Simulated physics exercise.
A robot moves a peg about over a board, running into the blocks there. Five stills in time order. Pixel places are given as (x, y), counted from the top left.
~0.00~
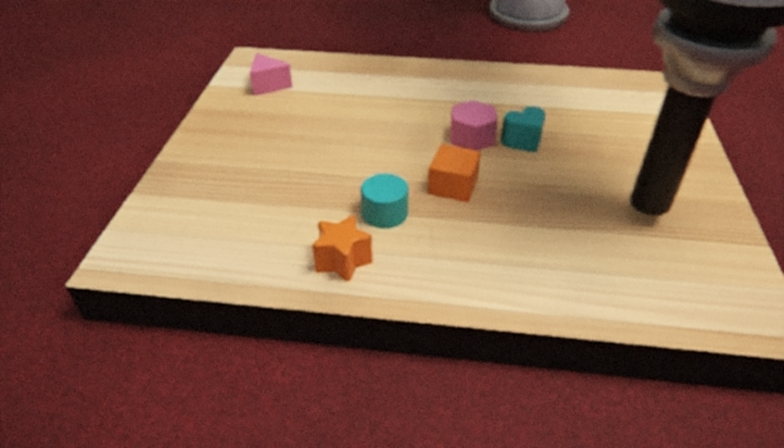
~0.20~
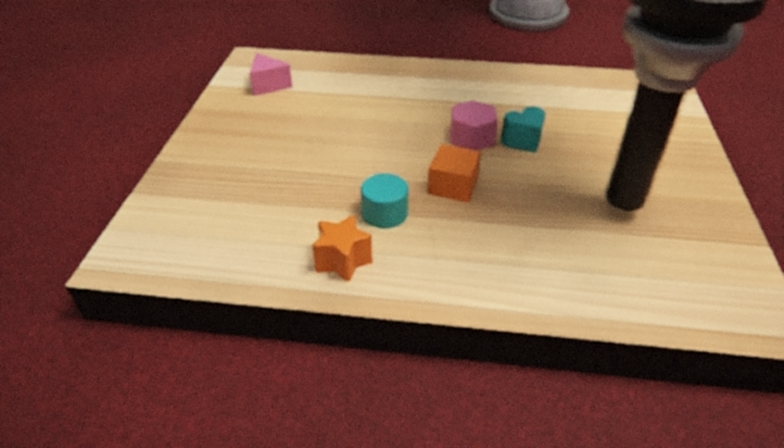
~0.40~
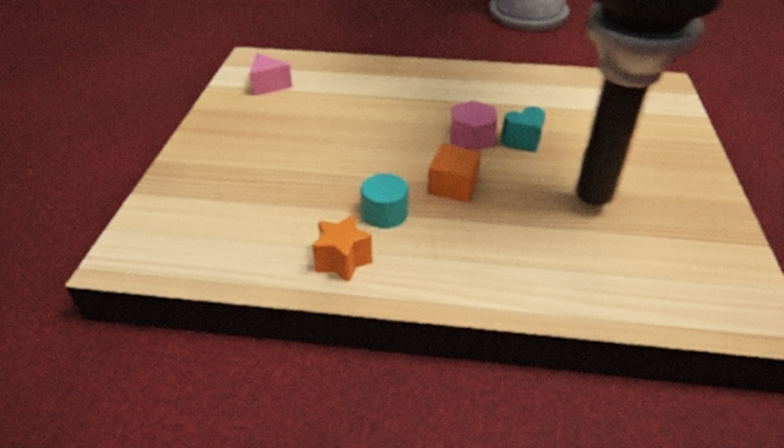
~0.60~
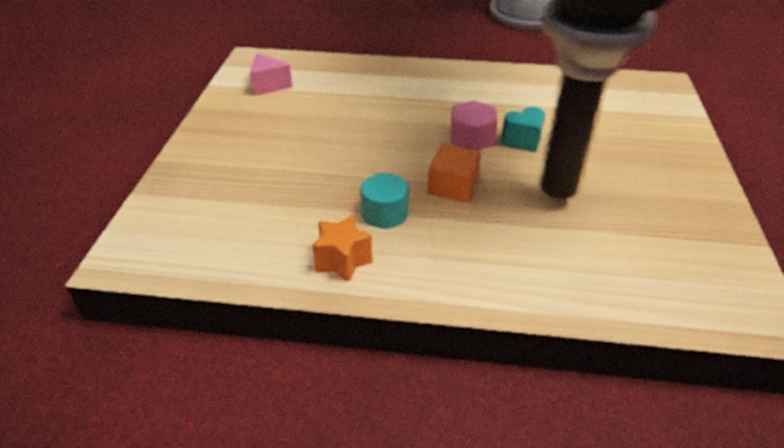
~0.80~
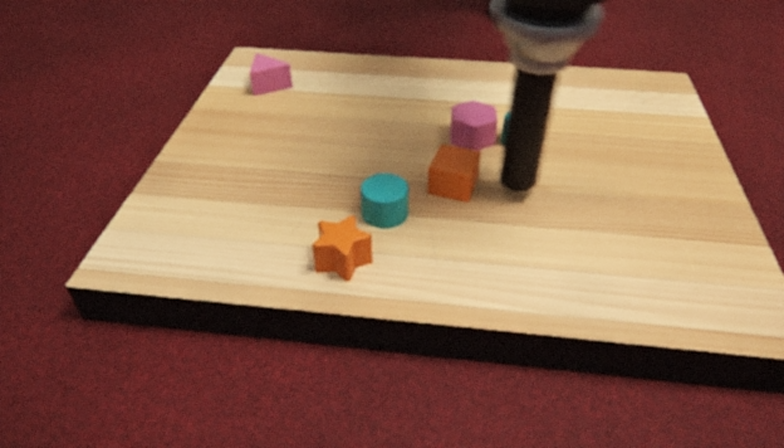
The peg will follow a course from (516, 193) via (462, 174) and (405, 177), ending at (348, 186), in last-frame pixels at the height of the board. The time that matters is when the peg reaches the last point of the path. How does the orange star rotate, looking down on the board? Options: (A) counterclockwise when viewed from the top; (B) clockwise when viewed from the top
It's B.
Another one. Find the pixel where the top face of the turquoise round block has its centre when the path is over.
I'd guess (354, 216).
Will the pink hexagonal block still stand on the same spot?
Yes
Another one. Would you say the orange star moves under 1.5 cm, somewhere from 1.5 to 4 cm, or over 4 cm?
Its displacement is between 1.5 and 4 cm.
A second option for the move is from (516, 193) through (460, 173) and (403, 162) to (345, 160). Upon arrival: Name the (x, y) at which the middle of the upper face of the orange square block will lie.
If I read the scene right, the answer is (401, 160).
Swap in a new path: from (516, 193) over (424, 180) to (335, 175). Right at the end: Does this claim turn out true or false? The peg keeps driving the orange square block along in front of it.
True
The first path, step by step. One third of the way, peg (463, 161); orange square block (428, 157), turned 45° anticlockwise.
Two thirds of the way, peg (405, 164); turquoise round block (366, 200); orange square block (376, 170), turned 85° anticlockwise.
At the end, peg (347, 173); orange star (334, 249), turned 25° clockwise; turquoise round block (354, 216); orange square block (329, 188), turned 125° anticlockwise; pink hexagonal block in place.
